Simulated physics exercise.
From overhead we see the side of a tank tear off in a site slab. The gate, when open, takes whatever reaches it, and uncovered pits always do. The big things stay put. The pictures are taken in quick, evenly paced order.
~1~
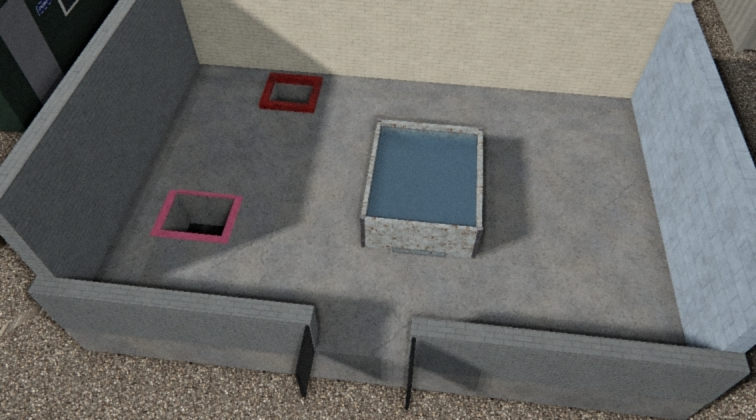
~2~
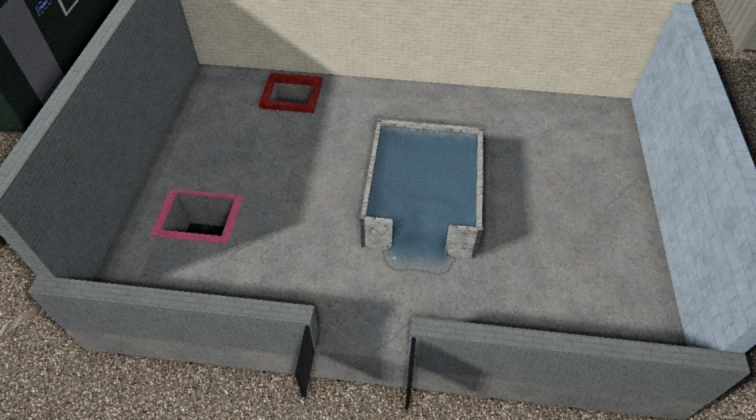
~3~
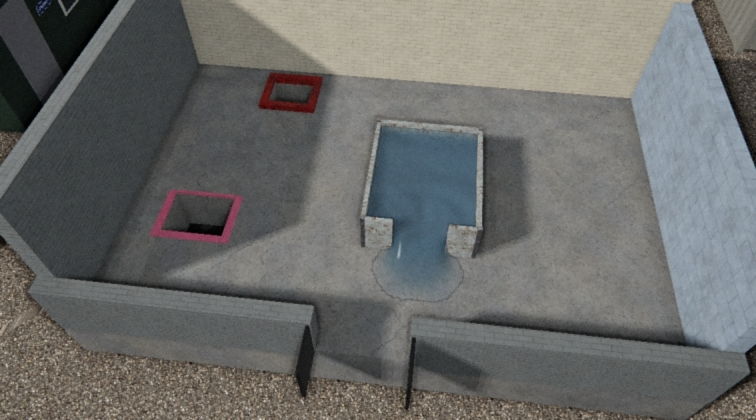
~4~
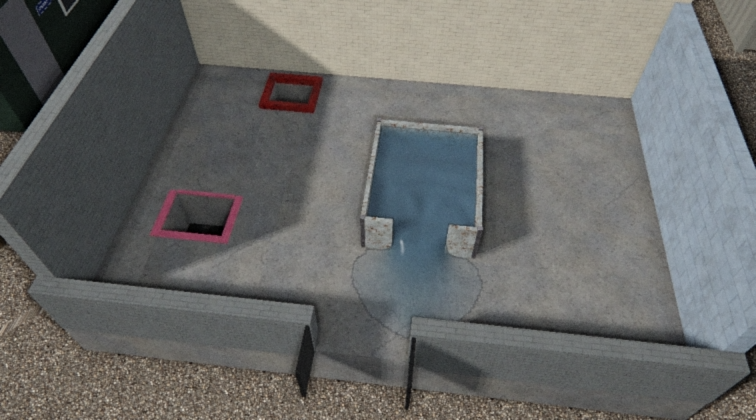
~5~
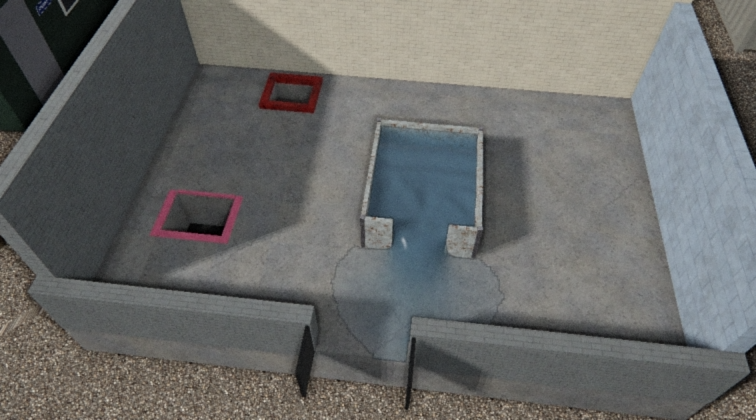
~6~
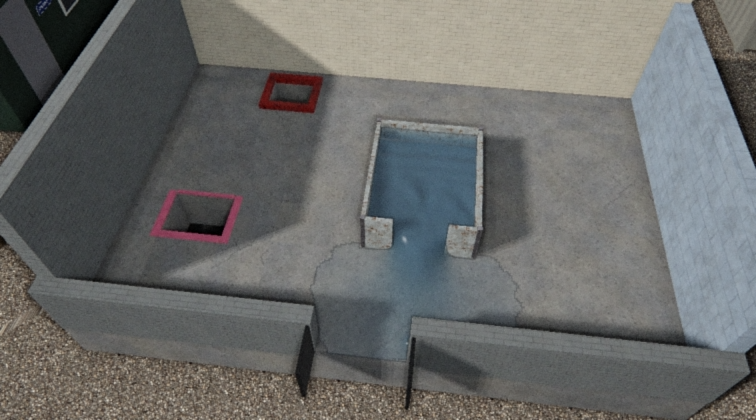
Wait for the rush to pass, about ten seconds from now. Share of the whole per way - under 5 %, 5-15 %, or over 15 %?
Gate over 15 %, red pit under 5 %, pink pit under 5 %.
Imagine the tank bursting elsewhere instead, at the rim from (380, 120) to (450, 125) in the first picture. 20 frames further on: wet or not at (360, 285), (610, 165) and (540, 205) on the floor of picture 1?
The first would be still unwetted, the second drenched and the third still unwetted.
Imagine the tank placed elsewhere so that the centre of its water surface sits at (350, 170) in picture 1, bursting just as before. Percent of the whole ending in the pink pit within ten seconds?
The pink pit takes 12 per cent.
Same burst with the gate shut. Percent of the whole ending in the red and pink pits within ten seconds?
I'd put red at 0 per cent and pink at 15 per cent.
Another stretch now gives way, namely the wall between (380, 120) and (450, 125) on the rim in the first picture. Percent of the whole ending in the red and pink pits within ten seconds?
Parts in a hundred: Red 10, pink 8.
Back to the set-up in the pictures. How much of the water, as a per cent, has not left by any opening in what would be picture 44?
Some 66 per cent has not gone.
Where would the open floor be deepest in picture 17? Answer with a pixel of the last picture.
About at (425, 345).
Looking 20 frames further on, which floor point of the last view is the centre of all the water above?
My guess is about (451, 244).
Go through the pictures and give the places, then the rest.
In the first picture, still water in the open tank at (425, 174).
In the second picture, the front is at (443, 268), out from the gap at (419, 240).
In the third picture, water pours out at (419, 241) and has run to (441, 294).
In the fourth picture, water pours out at (419, 242) and has run to a hidden place.
In the fifth picture, water pours out at (419, 241) and has run to a hidden place.
In the sixth picture, the front is at a hidden place, out from the gap at (419, 241).
A moment on, water covers 10 % of the floor; the gate 6 %, the red pit 0 %, the pink pit 0 %.
Next, water covers 20 % of the floor; the gate 15 %, the red pit 0 %, the pink pit 0 %.
Then, water covers 25 % of the floor; the gate 24 %, the red pit 0 %, the pink pit 0 %.
Later, water covers 45 % of the floor; the gate 35 %, the red pit 0 %, the pink pit 0 %.
In the end, water covers 60 % of the floor; the gate 43 %, the red pit 0 %, the pink pit 1 %.
